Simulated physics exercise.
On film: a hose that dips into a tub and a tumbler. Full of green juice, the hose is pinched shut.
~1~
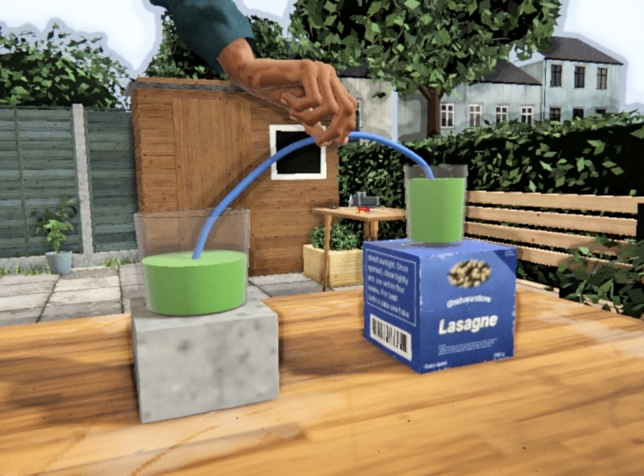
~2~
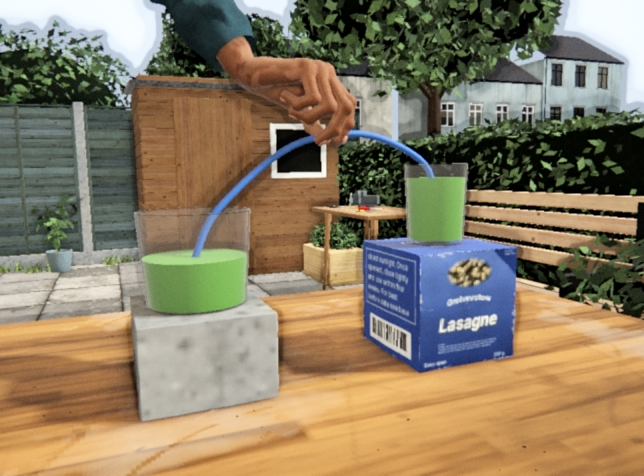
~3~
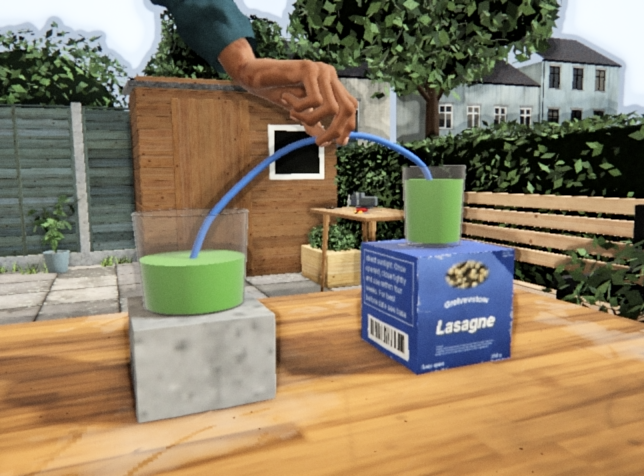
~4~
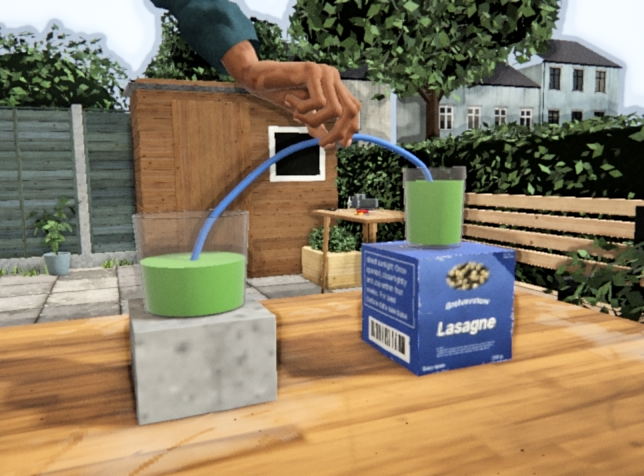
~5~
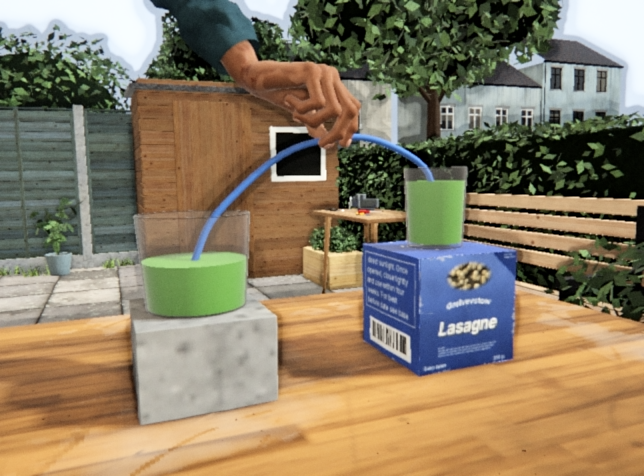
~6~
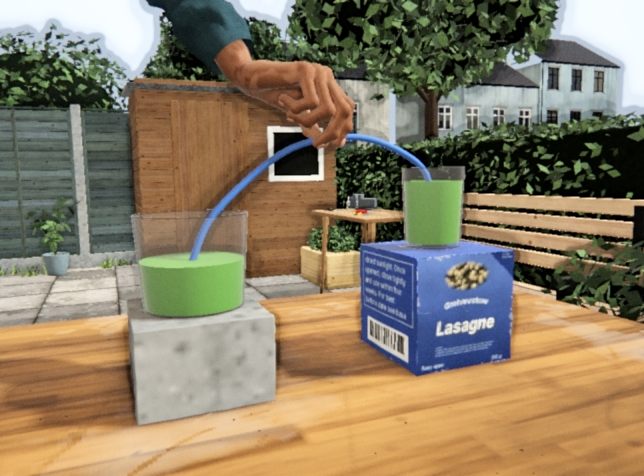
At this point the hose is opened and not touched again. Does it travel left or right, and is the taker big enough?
Left; receiver holds everything.
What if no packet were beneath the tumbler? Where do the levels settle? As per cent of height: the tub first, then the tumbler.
About 15 percent first and 100 percent second.
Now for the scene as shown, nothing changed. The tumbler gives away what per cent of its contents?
Roughly 75 per cent of it.
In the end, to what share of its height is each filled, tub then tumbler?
The first at 70 per cent, the second at 20 per cent.
Soon after, the tub is about half full; the tumbler is about two thirds full.
Later, the tub is about two thirds full; the tumbler is about a third full.
In the end, the tub is about two thirds full; the tumbler is about a quarter full; the two surfaces are level.
